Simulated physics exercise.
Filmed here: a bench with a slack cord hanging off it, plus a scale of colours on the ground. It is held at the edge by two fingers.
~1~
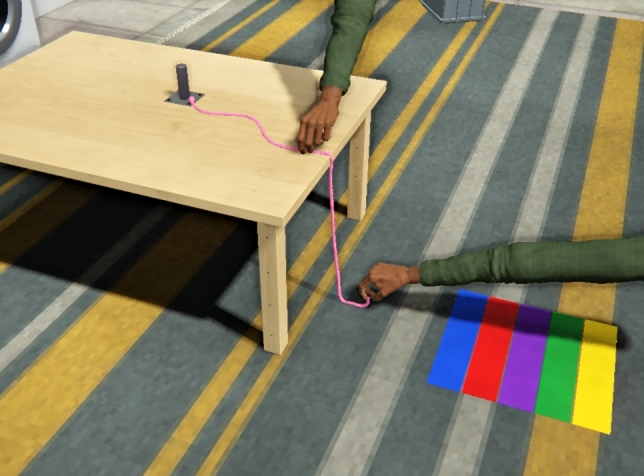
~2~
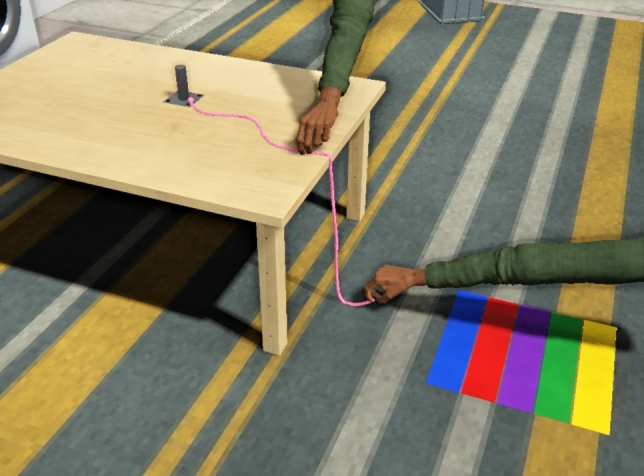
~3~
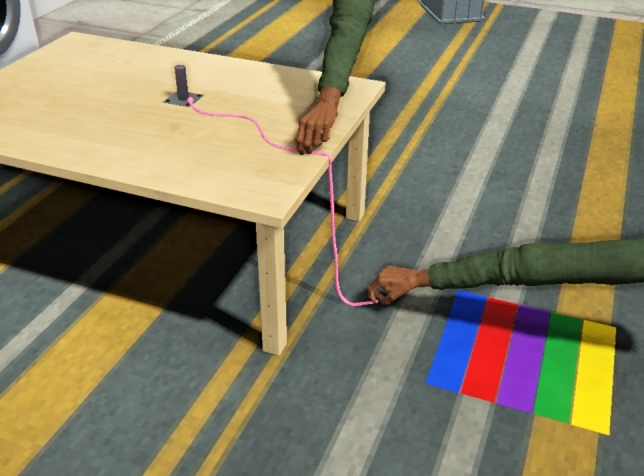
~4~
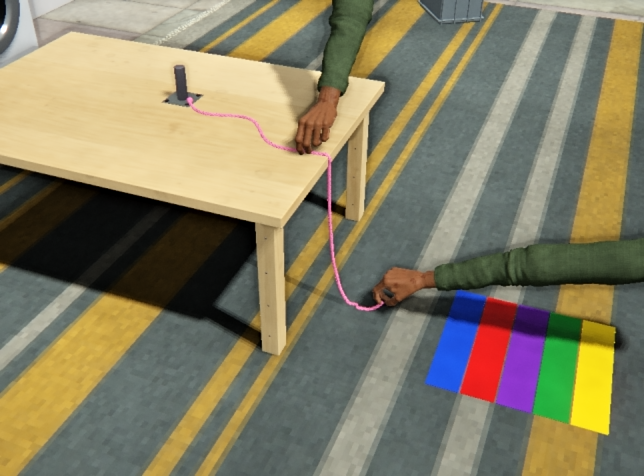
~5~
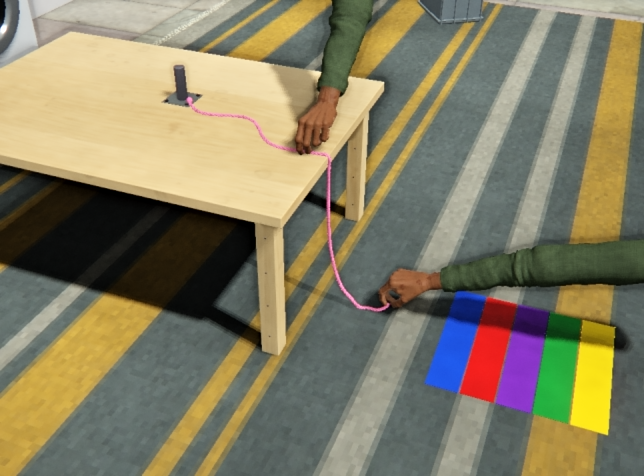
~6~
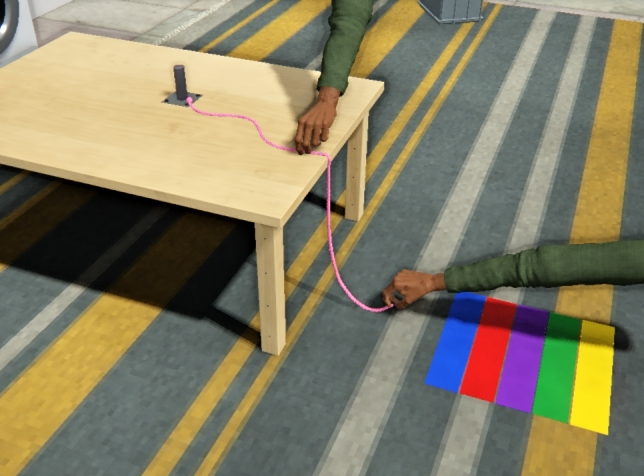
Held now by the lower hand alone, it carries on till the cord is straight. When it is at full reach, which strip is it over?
It is over the red strip.
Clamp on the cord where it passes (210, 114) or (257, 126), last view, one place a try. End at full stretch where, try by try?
In order: Close to (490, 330) and close to (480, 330).
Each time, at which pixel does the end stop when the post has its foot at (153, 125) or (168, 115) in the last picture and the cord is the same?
You'd get somewhere near (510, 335), and then near (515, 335).
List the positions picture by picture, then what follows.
End (368, 298); blue (449, 368); red (483, 378); purple (519, 388); green (555, 397); yellow (594, 408), in the first frame.
End (374, 300); cord through (199, 111) (256, 123) (285, 148) (332, 181) (336, 240) (338, 289), in the second frame.
End (377, 301), in the third frame.
End (383, 303); cord through (198, 111) (255, 123) (284, 148) (329, 181) (331, 239) (341, 289), in the fourth frame.
End (388, 304), in the fifth frame.
End (392, 305); cord through (197, 111) (255, 123) (284, 148) (329, 181) (330, 239) (345, 289), in the sixth frame.
A little later, end near (436, 316); short of the strips.
Next, end near (474, 326); over blue.
When it is tight, end near (497, 331); over red. The end stops over the red strip.
